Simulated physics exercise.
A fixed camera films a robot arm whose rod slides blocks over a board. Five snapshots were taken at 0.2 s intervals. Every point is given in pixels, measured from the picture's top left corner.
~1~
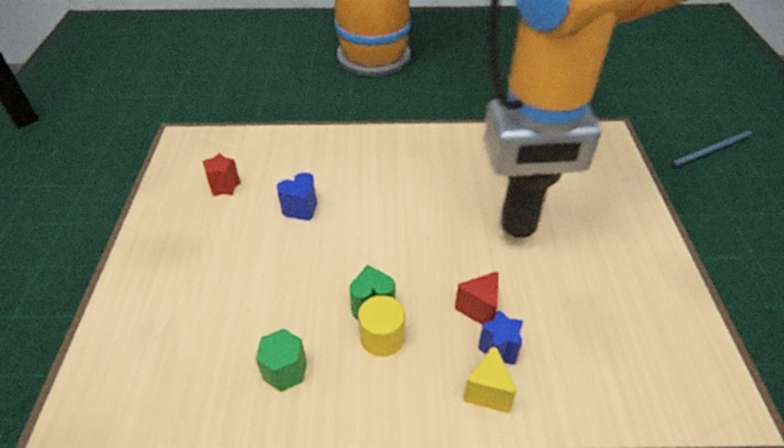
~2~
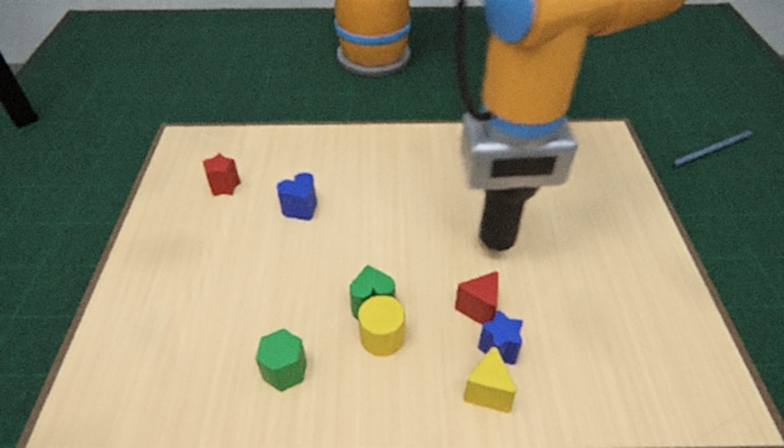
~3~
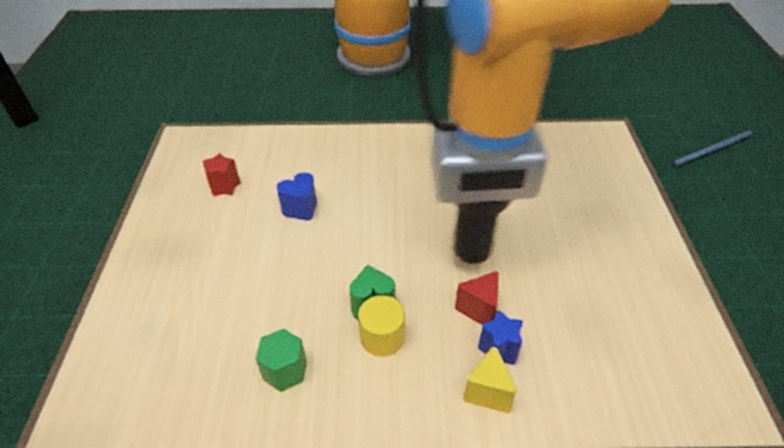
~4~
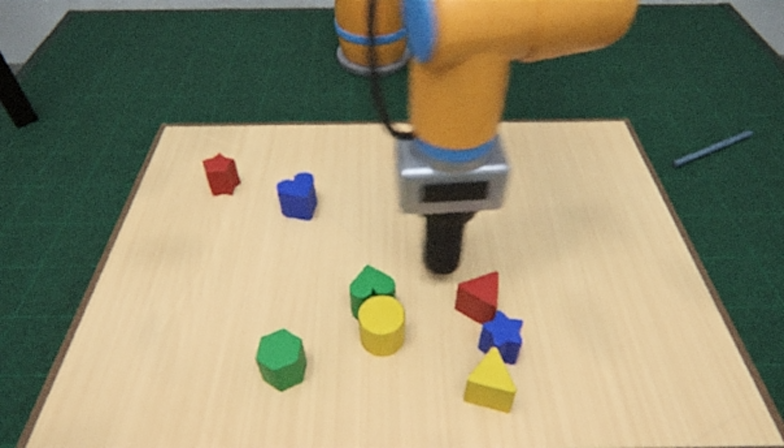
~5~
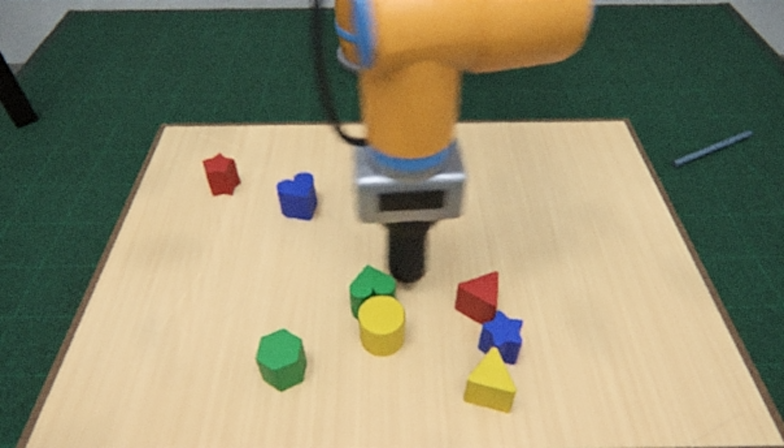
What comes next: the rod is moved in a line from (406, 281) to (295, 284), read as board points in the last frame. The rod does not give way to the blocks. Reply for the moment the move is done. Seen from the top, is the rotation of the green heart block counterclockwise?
The answer is yes.
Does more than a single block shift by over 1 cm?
No, that is not what happens.
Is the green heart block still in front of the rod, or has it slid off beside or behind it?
It slips out to the side or back.
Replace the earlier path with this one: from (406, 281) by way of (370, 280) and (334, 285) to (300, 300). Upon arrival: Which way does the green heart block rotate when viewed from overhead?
From overhead, anticlockwise.
On the path given first. One third of the way, rod at (368, 270); green heart block at (361, 287), turned 25° anticlockwise.
Two thirds of the way, rod at (329, 271); green heart block at (358, 288), turned 35° anticlockwise.
At the end, rod at (293, 272); green heart block at (358, 288), turned 35° anticlockwise; yellow round block in place.
